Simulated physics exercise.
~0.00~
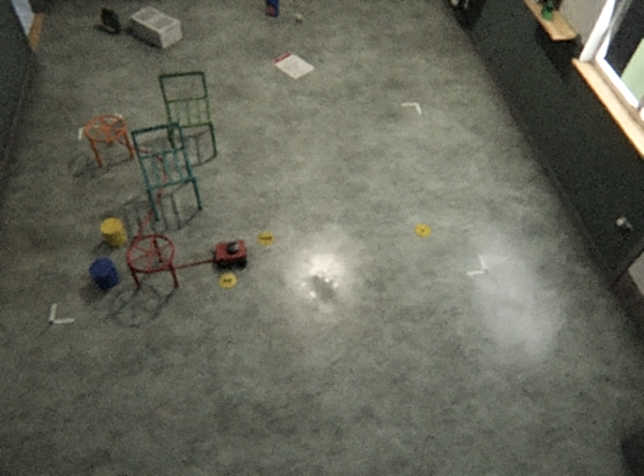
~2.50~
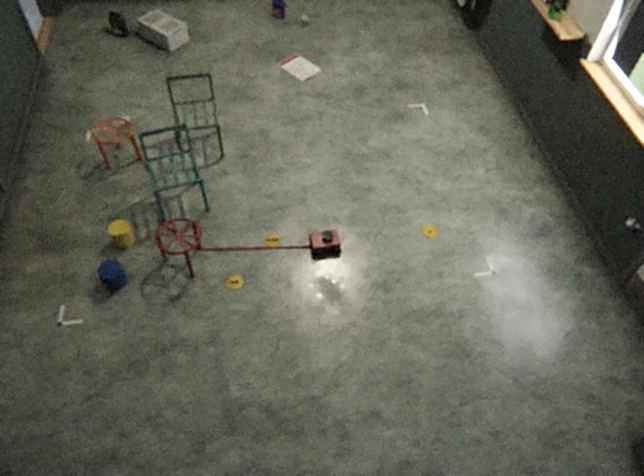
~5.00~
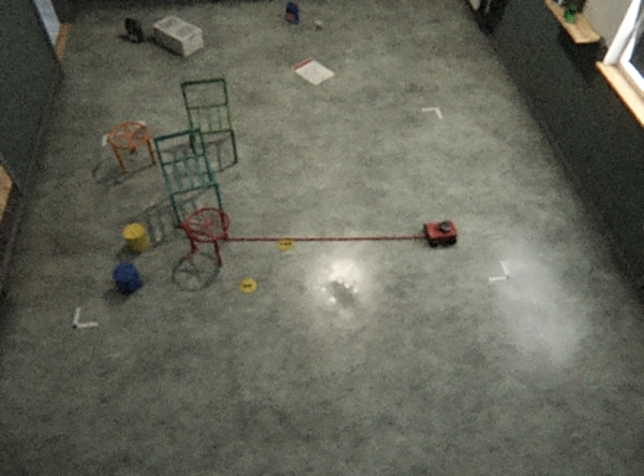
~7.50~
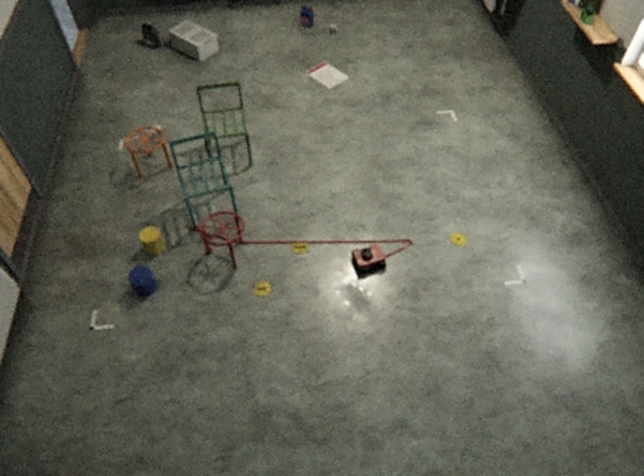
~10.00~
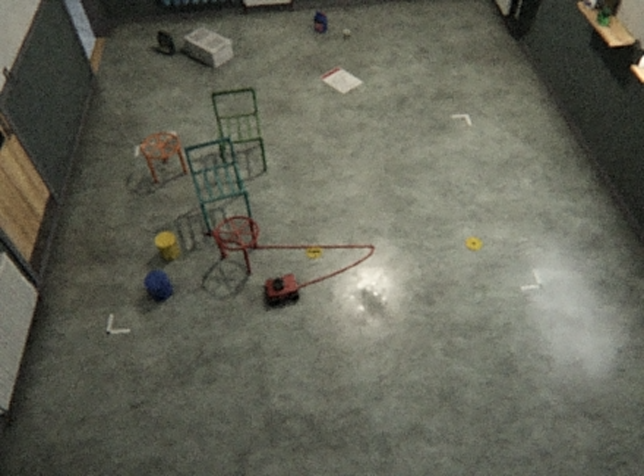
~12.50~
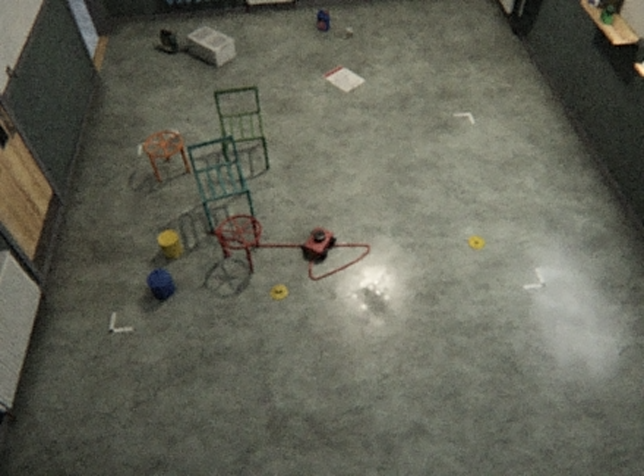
A grey speckled floor is seen from high above, with dark walls at either side and bright glare patches on the right. Teal and green chairs, an orange stool and yellow and blue tubs stand on the left, near a red stool. A small red cart drives right from the red stool, drawing out a long red lead, while the stool shifts slightly. The cart then turns back left and downward, leaving the lead bent. It finally moves up and right, stopping by the lead, which lies in a loop, with everything still upright.
